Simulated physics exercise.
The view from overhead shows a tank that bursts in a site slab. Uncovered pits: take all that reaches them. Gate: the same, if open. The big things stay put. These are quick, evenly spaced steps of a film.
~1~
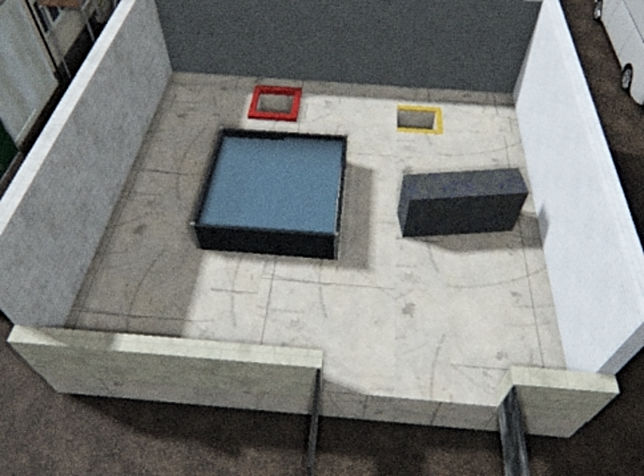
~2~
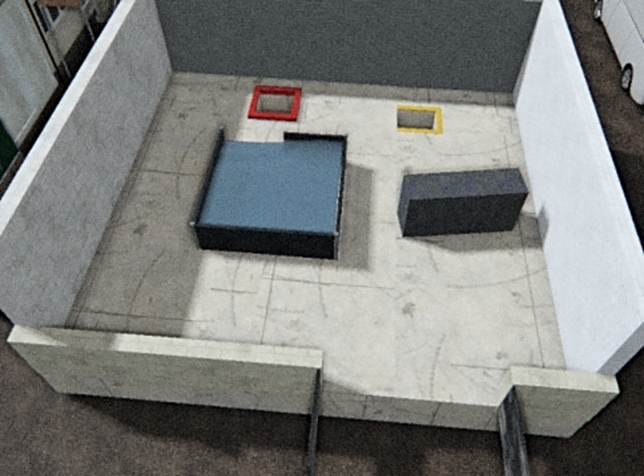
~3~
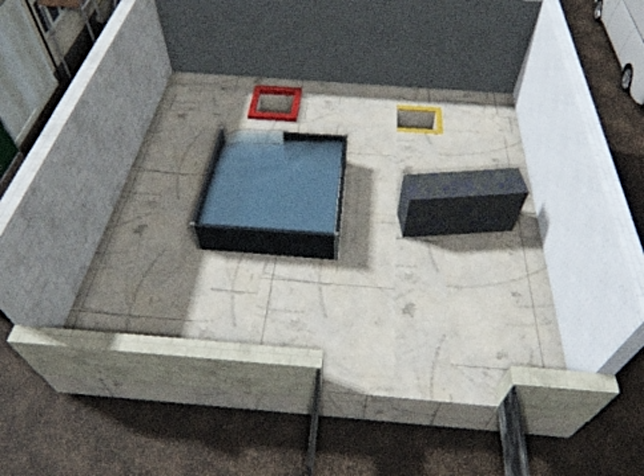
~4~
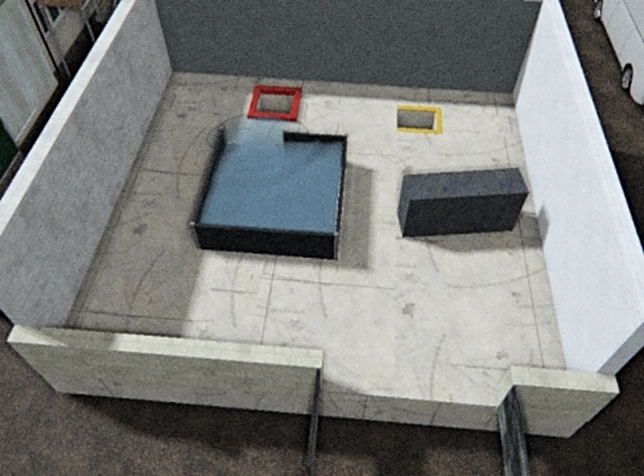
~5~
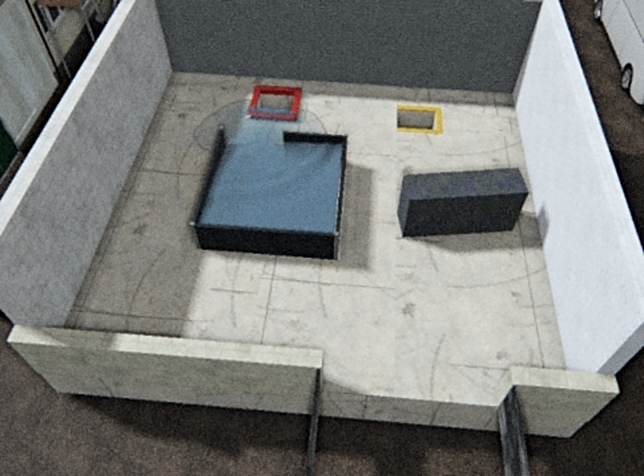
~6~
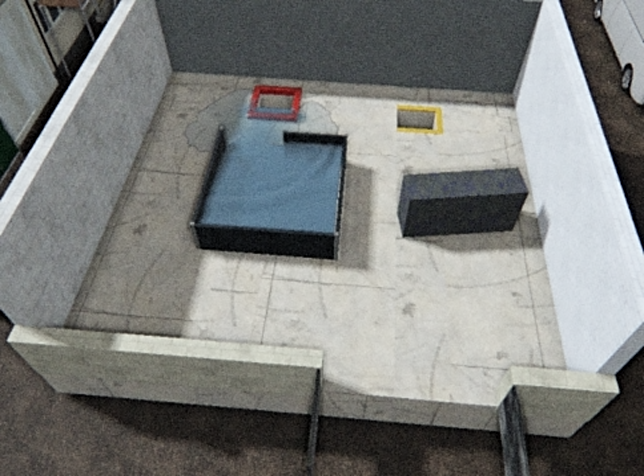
A walled concrete slab with pale side walls and a dark back wall is seen from above at a steady, fixed angle. A dark-sided tank of blue water sits left of centre, with a red-rimmed pit behind it, a yellow-rimmed pit farther right, and a dark grey block to its right. The tank's far side breaks open, and water pours out through the gap, spreading in a thin sheet across the floor behind and around the red-rimmed pit.
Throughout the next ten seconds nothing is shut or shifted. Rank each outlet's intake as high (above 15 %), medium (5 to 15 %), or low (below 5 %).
Intake: The gate is low; the yellow pit is medium; the red pit is high.
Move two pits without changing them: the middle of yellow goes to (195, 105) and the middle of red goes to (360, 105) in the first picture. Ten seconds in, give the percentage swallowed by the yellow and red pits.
Log, per cent - yellow: 30, red: 4.
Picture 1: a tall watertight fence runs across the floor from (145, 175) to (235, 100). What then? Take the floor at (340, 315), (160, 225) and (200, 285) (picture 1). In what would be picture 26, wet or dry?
Taking the three spots in the order asked, they are bone-dry, waterlogged and bone-dry.
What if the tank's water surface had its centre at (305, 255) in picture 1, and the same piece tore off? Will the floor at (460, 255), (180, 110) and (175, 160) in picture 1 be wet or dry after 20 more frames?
Checking the three spots, I get high and dry, swamped, swamped.
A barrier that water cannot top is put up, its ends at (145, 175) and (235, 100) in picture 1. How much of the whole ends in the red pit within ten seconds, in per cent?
Red: 30 %.
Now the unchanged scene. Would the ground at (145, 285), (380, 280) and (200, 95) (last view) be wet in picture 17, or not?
Note - in order: Not inundated / not inundated / inundated.
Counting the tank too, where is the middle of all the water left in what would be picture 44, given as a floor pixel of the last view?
The balance point is around (273, 158).
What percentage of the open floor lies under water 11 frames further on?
That comes to about 20 per cent.
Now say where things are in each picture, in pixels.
The first picture shows the water tank at (275, 181) is whole and still.
In the second picture, water pours out on the water tank's far side and has run to a hidden place.
In the third picture, the front is at a hidden place, out from the gap on the water tank's far side.
In the fourth picture, water pours out on the water tank's far side and has run to (294, 123).
In the fifth picture, the front is at (242, 104), out from the gap on the water tank's far side.
In the sixth picture, the front is at (242, 93), out from the gap on the water tank's far side.
A moment on, water covers 15 % of the floor; the gate 0 %, the yellow pit 0 %, the red pit 5 %.
Next, water covers 20 % of the floor; the gate 0 %, the yellow pit 0 %, the red pit 9 %.
Then, water covers 30 % of the floor; the gate 0 %, the yellow pit 1 %, the red pit 14 %.
Later, water covers 55 % of the floor; the gate 0 %, the yellow pit 4 %, the red pit 18 %.
In the end, water covers 80 % of the floor; the gate 0 %, the yellow pit 9 %, the red pit 19 %.
